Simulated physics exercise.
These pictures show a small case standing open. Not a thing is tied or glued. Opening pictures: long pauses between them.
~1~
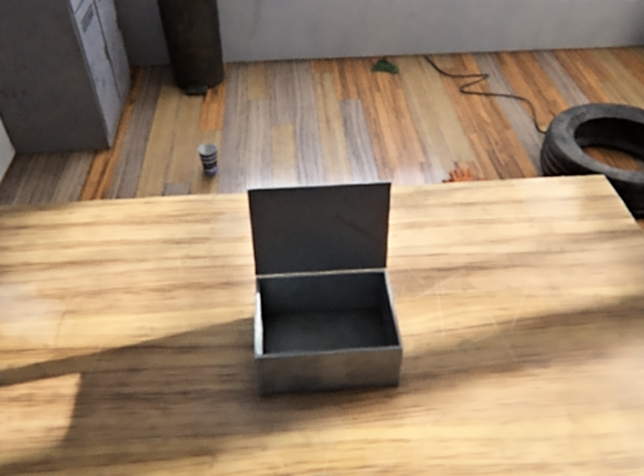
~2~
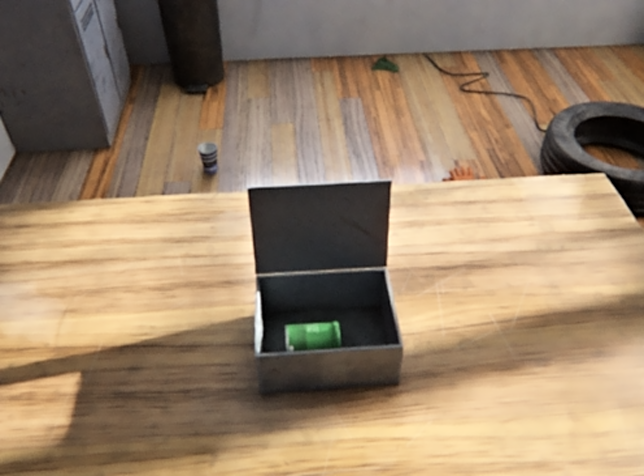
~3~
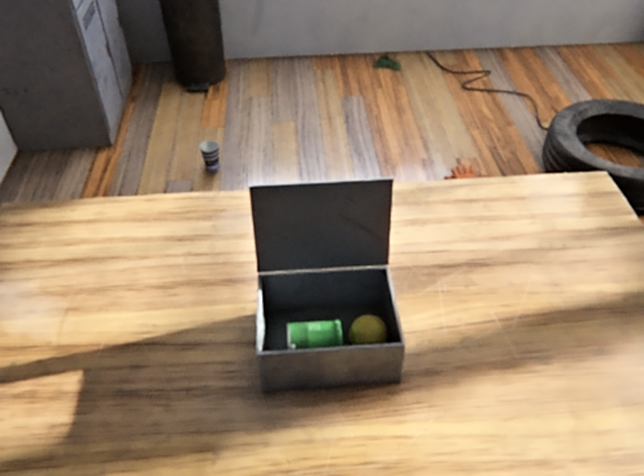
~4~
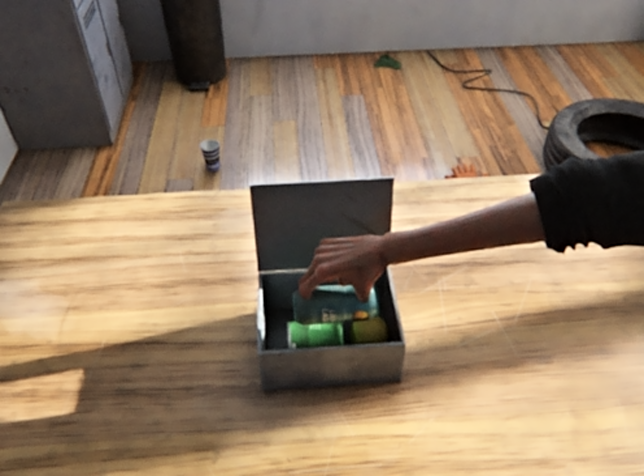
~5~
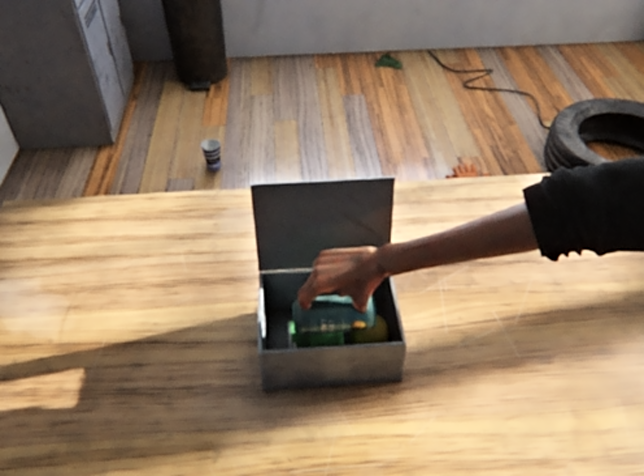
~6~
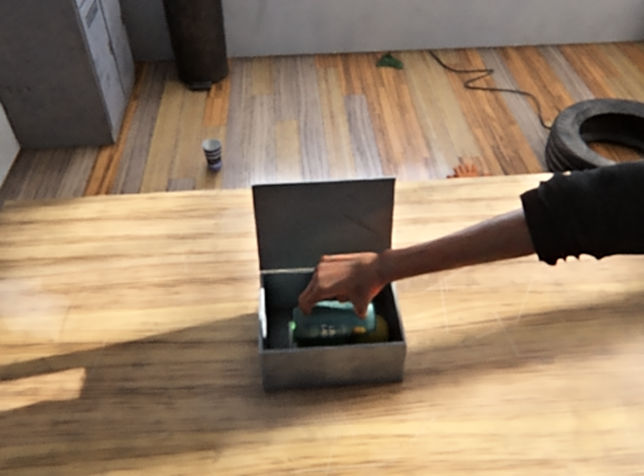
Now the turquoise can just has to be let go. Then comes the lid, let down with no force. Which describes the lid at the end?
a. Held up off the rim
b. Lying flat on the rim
b.
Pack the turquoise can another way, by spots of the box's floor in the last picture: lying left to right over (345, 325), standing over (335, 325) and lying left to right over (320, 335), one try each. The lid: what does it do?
First, it shuts; second, it stays open; third, it shuts.
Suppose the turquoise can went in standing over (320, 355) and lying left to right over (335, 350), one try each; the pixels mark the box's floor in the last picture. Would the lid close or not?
The first attempt leaves the lid partly open, while the second leaves it fully closed.
Then, 1.00 s later than the last frame, lid starting down; turquoise can moved about its own width near (335, 341); green tin moved a little.
Then, 1.30 s later than the last frame, lid 78° above the rim; turquoise can moved about its own width near (339, 347); green tin moved about its own width; yellow lemon moved about its own width.
Then, 1.70 s later than the last frame, lid 49° above the rim; turquoise can moved about its own width near (339, 343); green tin moved about its own width; yellow lemon moved about its own width.
Then, 2.10 s later than the last frame, lid 10° above the rim; turquoise can moved about its own width near (339, 343); green tin moved about its own width; yellow lemon moved about its own width.
When it is over, lid shut; moved from the start, green tin, turquoise can and yellow lemon. End places, in pixels of the last picture, turquoise can near (339, 344).
